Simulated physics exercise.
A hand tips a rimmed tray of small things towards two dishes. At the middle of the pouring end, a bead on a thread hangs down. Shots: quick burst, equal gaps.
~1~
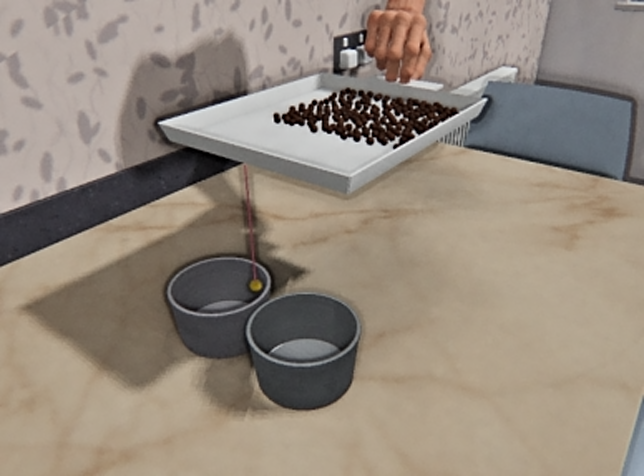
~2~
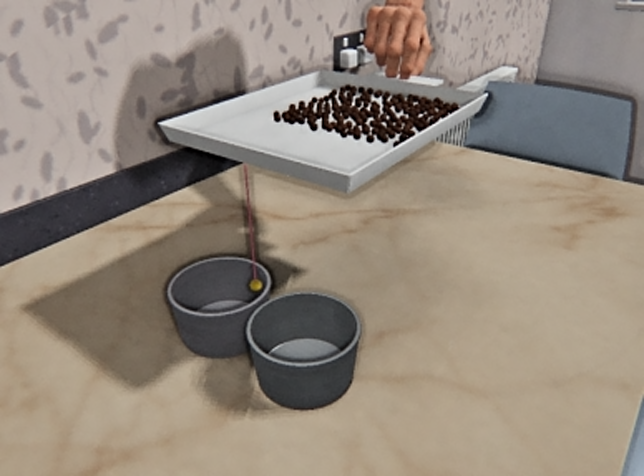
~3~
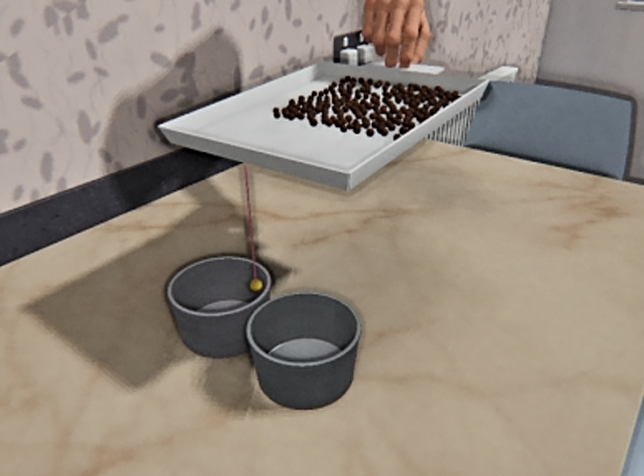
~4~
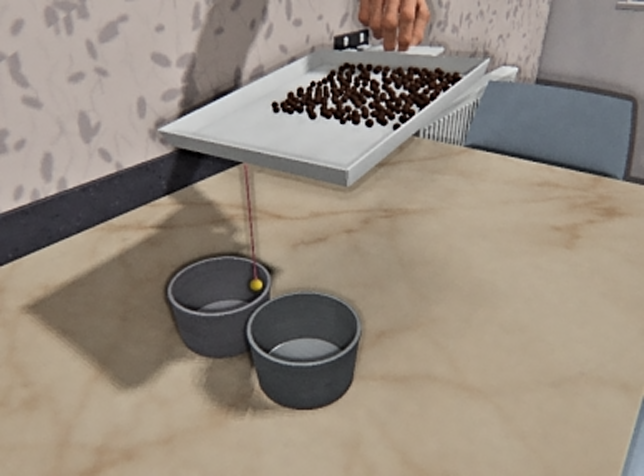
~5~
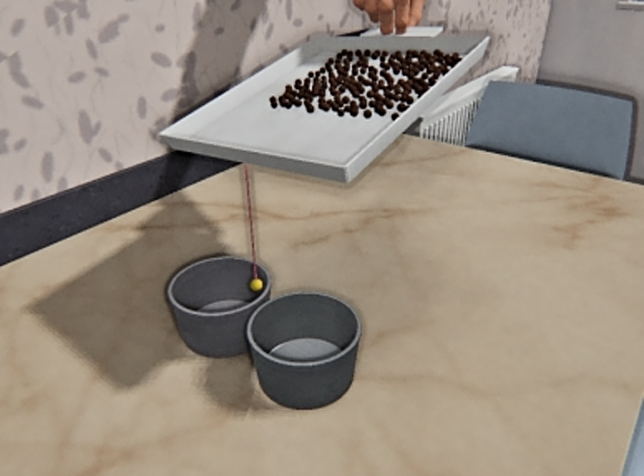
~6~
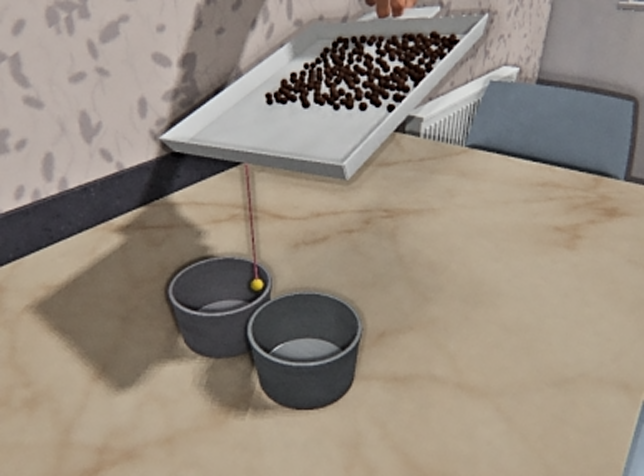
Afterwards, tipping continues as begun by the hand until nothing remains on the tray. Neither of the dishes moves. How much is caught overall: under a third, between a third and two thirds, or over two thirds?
The dishes end up with a third to two thirds of the load.
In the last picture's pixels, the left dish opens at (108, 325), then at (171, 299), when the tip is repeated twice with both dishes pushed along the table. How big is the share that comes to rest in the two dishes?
Trial 1 around 10 percent, trial 2 around 60 percent.
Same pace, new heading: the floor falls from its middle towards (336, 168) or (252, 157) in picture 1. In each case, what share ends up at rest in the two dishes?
60 % and 40 %.
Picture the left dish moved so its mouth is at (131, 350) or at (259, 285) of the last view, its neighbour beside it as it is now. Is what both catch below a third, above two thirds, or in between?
Under a third; less than a third.
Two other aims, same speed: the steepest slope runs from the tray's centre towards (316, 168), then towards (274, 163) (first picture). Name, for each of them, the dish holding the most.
On the first try it would be the one on the right, and on the second the one on the right.
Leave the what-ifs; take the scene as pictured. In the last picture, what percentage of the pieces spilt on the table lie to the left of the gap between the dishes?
It comes to near 100 percent of the spill.
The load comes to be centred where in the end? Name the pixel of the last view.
Somewhere around (196, 324) in the last picture.
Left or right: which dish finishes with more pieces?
Fuller at the end: The leftward dish.
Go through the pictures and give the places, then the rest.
In the first frame, corners of the pouring end at (167, 122) and (348, 172), level; middle of the load at (369, 117), allspice berries; left dish at (185, 328); right dish at (269, 377); bead on its thread at (256, 285).
In the second frame, corners of the pouring end at (167, 123) and (348, 171), level; middle of the load at (370, 114).
In the third frame, corners of the pouring end at (167, 125) and (347, 168), tipped barely, lowest at the left corner; middle of the load at (369, 107).
In the fourth frame, corners of the pouring end at (167, 128) and (345, 165), tipped a little, lowest at the left corner; middle of the load at (369, 95).
In the fifth frame, corners of the pouring end at (167, 132) and (343, 162), tipped a little, lowest at the left corner; middle of the load at (367, 83).
In the sixth frame, corners of the pouring end at (167, 135) and (341, 159), tipped clearly, lowest at the left corner; middle of the load at (362, 72); left dish at (186, 327); right dish at (270, 376).
Soon, tray tipped steeply; about two thirds on the tray; a stray few in the left dish; a small part outside both; about a quarter in the air.
A while on, tray tipped right over; a small part on the tray; about a quarter in the left dish; about half outside both; about a quarter in the air.
Towards the end, tray tipped past a quarter turn; about half in the left dish; about half outside both.
Finally, tray tipped past a quarter turn; none in the right dish; about half in the left dish; about half outside both.
